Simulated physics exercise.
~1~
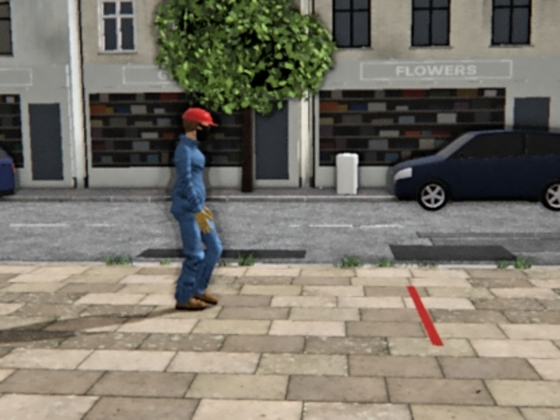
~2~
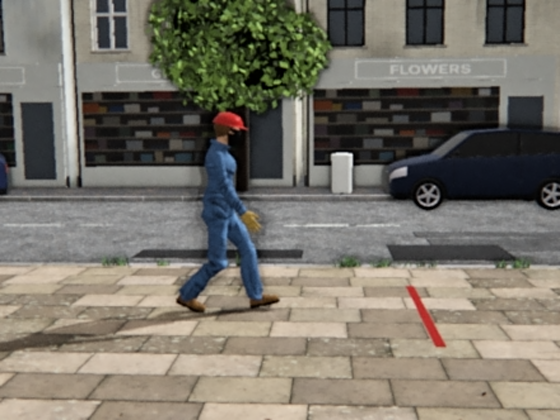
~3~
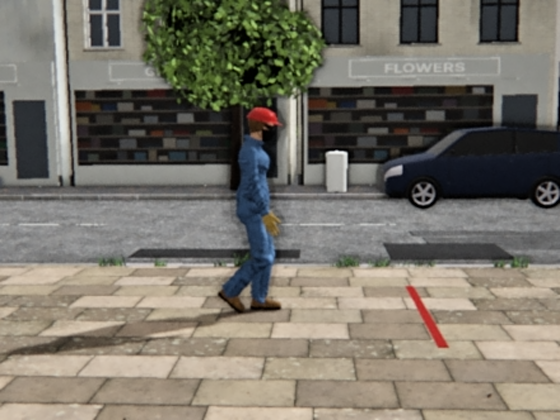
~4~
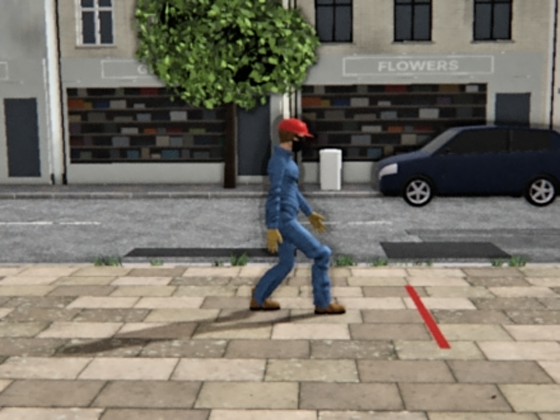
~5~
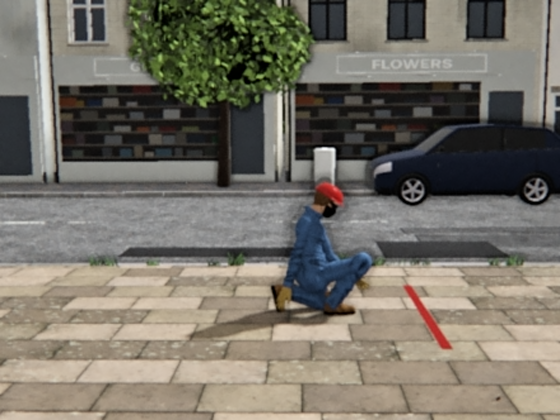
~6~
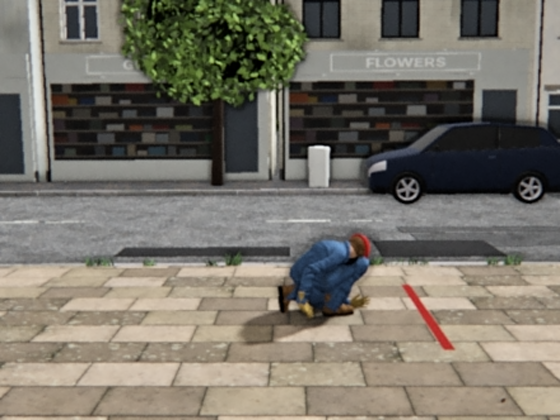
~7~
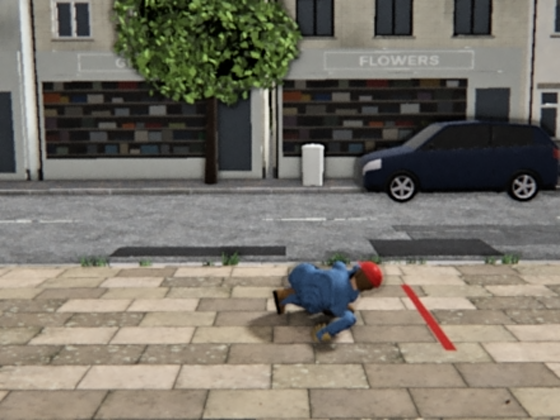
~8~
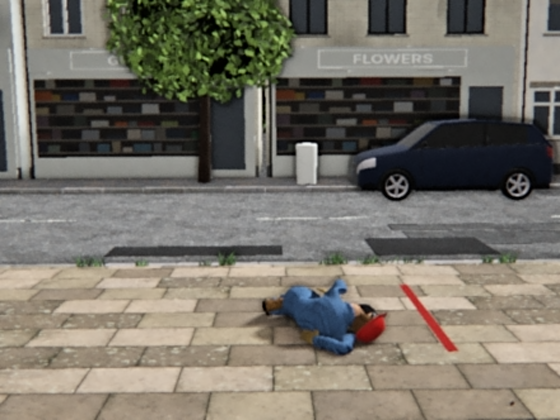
The video shows a person in blue overalls and a red cap walking right along a paved sidewalk toward a red strip, then sinking to the knees, folding forward and collapsing, ending up lying on the paving with the head just short of the strip.
